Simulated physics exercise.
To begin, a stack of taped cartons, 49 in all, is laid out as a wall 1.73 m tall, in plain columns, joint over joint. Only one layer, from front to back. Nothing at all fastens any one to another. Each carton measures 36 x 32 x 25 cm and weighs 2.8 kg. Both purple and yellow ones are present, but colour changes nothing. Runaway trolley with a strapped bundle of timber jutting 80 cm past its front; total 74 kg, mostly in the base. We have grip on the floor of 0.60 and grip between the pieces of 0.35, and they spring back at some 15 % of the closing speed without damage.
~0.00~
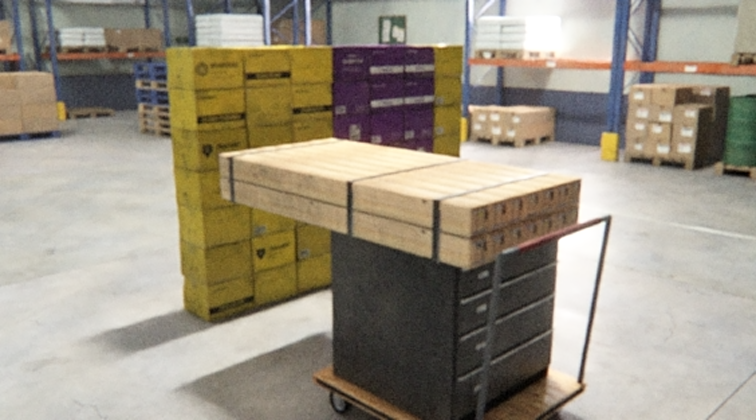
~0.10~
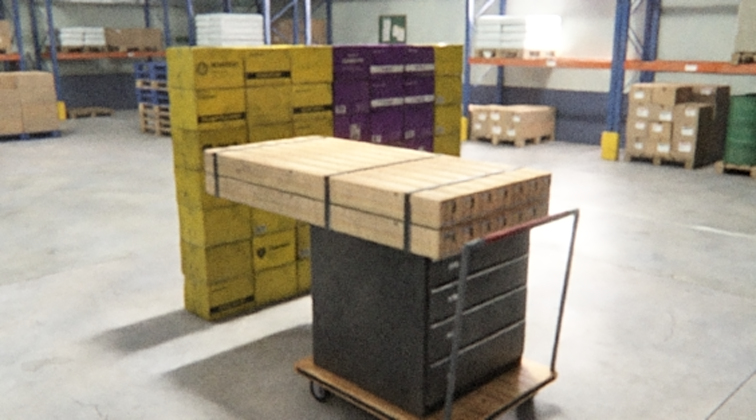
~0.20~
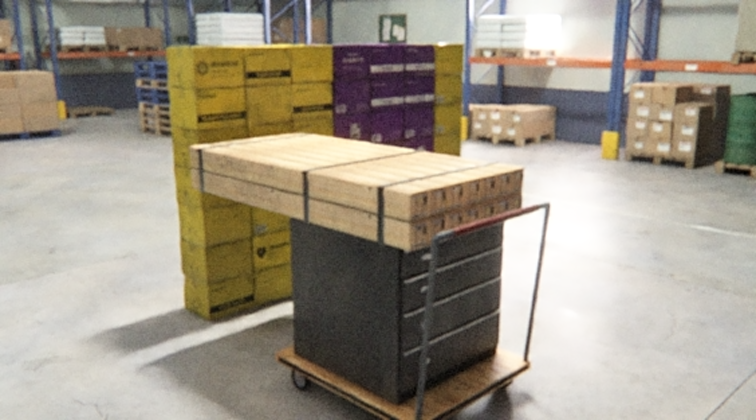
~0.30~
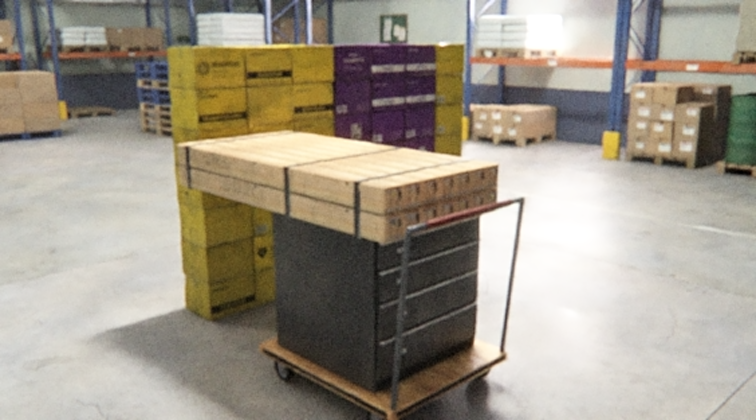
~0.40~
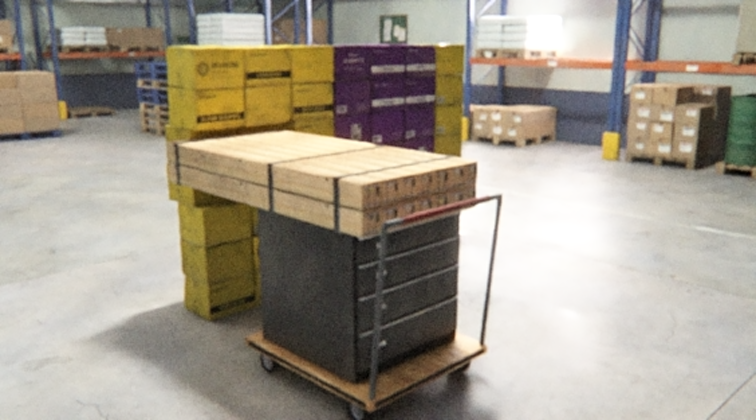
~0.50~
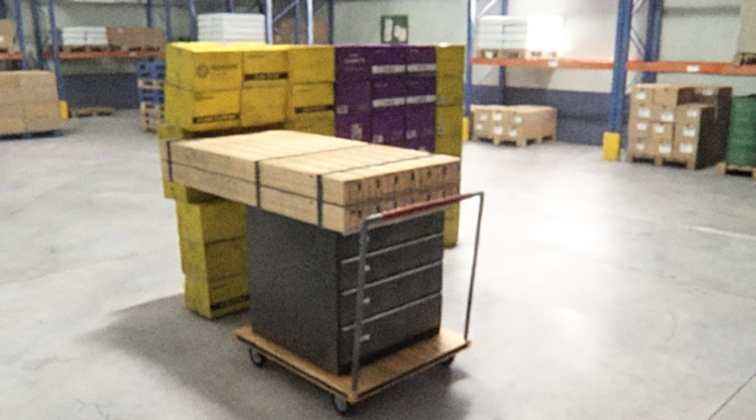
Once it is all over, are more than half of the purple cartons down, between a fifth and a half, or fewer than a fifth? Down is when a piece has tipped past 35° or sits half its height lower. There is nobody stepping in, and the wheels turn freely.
Of the purple cartons, fewer than a fifth end down.
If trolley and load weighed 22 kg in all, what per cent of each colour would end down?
Result: Yellow 20, purple 0 %.
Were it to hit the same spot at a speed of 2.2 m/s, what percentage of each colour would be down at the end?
In that case yellow 30, purple 0 per cent.
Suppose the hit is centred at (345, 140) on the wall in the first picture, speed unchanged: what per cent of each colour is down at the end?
The yellow ones would be 20 per cent down and the purple ones 70 per cent.
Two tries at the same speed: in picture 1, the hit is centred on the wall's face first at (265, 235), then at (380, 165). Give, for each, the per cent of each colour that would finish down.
Down by colour - yellow: 60%, then 0%; purple: 0%, then 90%.
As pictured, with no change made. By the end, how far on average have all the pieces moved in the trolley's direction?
On average the pieces move some 25 cm.
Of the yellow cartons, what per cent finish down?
Yellow: 50 per cent.
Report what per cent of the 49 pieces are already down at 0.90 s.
By that time it is 10 percent.
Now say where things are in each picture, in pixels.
In the first frame (pixels give the middle of a visible side), load (225, 169) 48 cm short of the wall; top purple carton (353, 64); top yellow carton (313, 65); none has stirred.
The second frame shows load (210, 165) 33 cm short of the wall; top purple carton (353, 63).
The third frame shows load (195, 160) 17 cm short of the wall; top purple carton (353, 62).
The fourth frame shows load (182, 157) 20 mm short of the wall; top purple carton (354, 63).
The fifth frame shows load (172, 155) 11 cm into the wall's line; top purple carton (354, 63); movement in 4 of them.
The sixth frame shows load (164, 152) 22 cm into the wall's line; top purple carton (355, 63); top yellow carton (315, 65); steepest lean 8°, the carton at (219, 71); movement in 13 of them.
After 0.64 s, load 36 cm past the wall's line, still rolling; none of the 21 purple cartons down (0 of 49 in all colours); top purple carton unmoved.
After 0.90 s, load 61 cm past the wall's line, still rolling; none of the 21 purple cartons down (6 of 49 in all colours); top purple carton unmoved.
After 1.26 s, load 89 cm past the wall's line, still rolling; none of the 21 purple cartons down (8 of 49 in all colours); top purple carton unmoved.
After 1.78 s, load 1.04 m past the wall's line, still rolling; none of the 21 purple cartons down (13 of 49 in all colours); top purple carton unmoved.
In the end (2.6 s), load 1.04 m past the wall's line, stopped; none of the 21 purple cartons down (13 of 49 in all colours); top purple carton unmoved; top yellow carton unmoved. That is 0 per cent. From the last view, middles, top purple carton near (340, 62), top yellow carton near (300, 64).
